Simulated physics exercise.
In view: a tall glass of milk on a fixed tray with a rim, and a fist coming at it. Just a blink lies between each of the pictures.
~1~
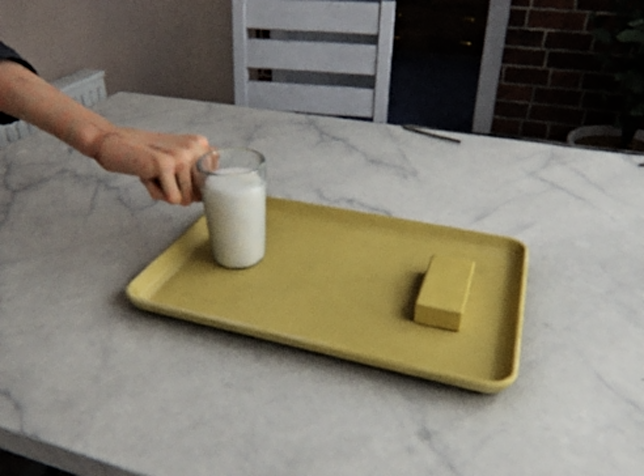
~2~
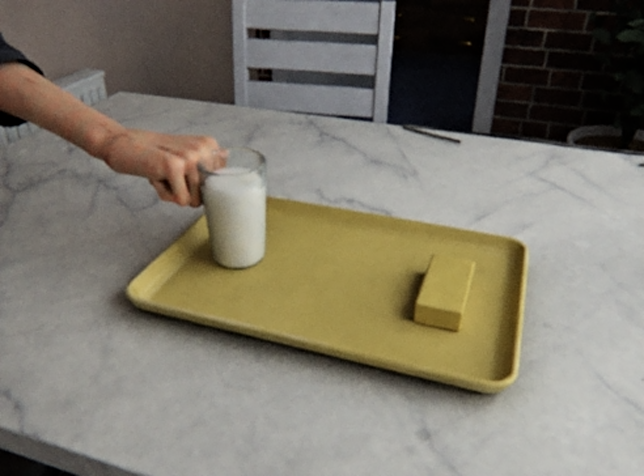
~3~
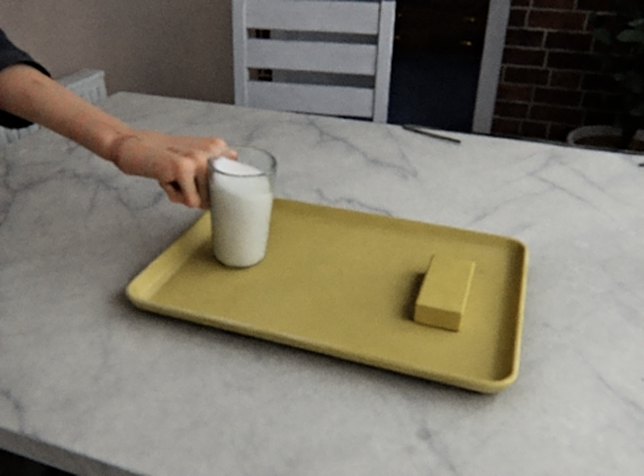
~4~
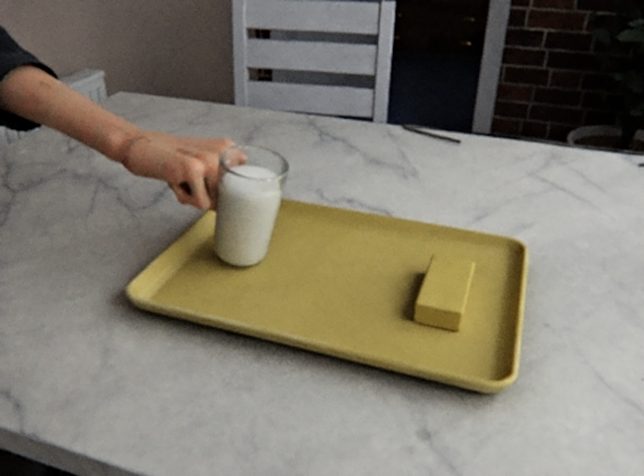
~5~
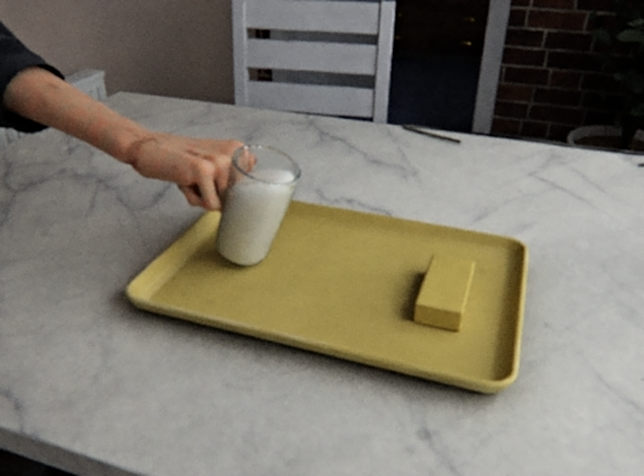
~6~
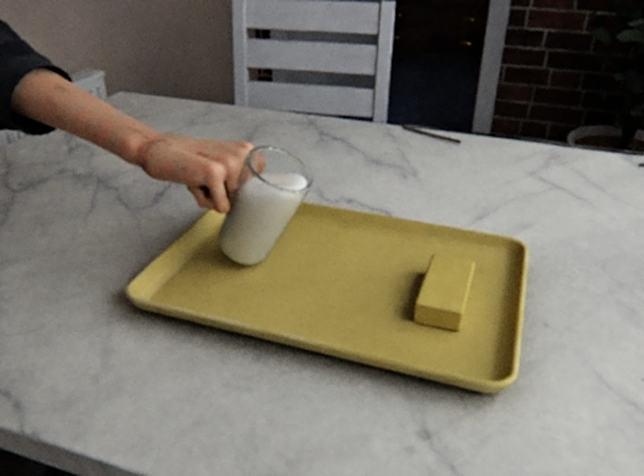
In this clip, a hand reaches from the left to a glass of white liquid standing on a yellow tray with a yellow block, then pushes against its upper side, and the glass leans steadily to the right.
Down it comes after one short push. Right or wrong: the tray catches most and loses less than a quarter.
Right.
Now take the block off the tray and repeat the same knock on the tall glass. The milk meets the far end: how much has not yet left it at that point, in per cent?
65 per cent or thereabouts.
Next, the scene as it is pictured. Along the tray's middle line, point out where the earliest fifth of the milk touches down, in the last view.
Roughly (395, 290).
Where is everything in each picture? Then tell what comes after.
Tilt 0°; right rim (261, 167); surface from (210, 172) to (262, 181); the tray's far rim is at (521, 303); a block is fixed to the tray further along, in the first frame.
Tilt 0°; right rim (261, 168); surface from (210, 173) to (261, 180), in the second frame.
Tilt 6°; right rim (272, 170); surface from (217, 157) to (269, 187), in the third frame.
Tilt 12°; right rim (284, 175); surface from (229, 160) to (282, 183), in the fourth frame.
Tilt 19°; right rim (296, 180); surface from (235, 180) to (294, 179), in the fifth frame.
Tilt 26°; right rim (308, 187); surface from (240, 190) to (307, 184), in the sixth frame.
A moment on, the tall glass is falling and 100 per cent is in the glass, 0 on the tray and 0 above or beyond its rim.
Next, the tall glass lies on its side and 74 per cent is in the glass, 8 on the tray and 19 above or beyond its rim.
Then the tall glass lies on its side and 42 per cent is in the glass, 42 on the tray and 16 above or beyond its rim.
Later the tall glass lies on its side and 21 per cent is in the glass, 62 on the tray and 16 above or beyond its rim.
In the end 85 per cent is held by tray and glass, 15 is off the tray.
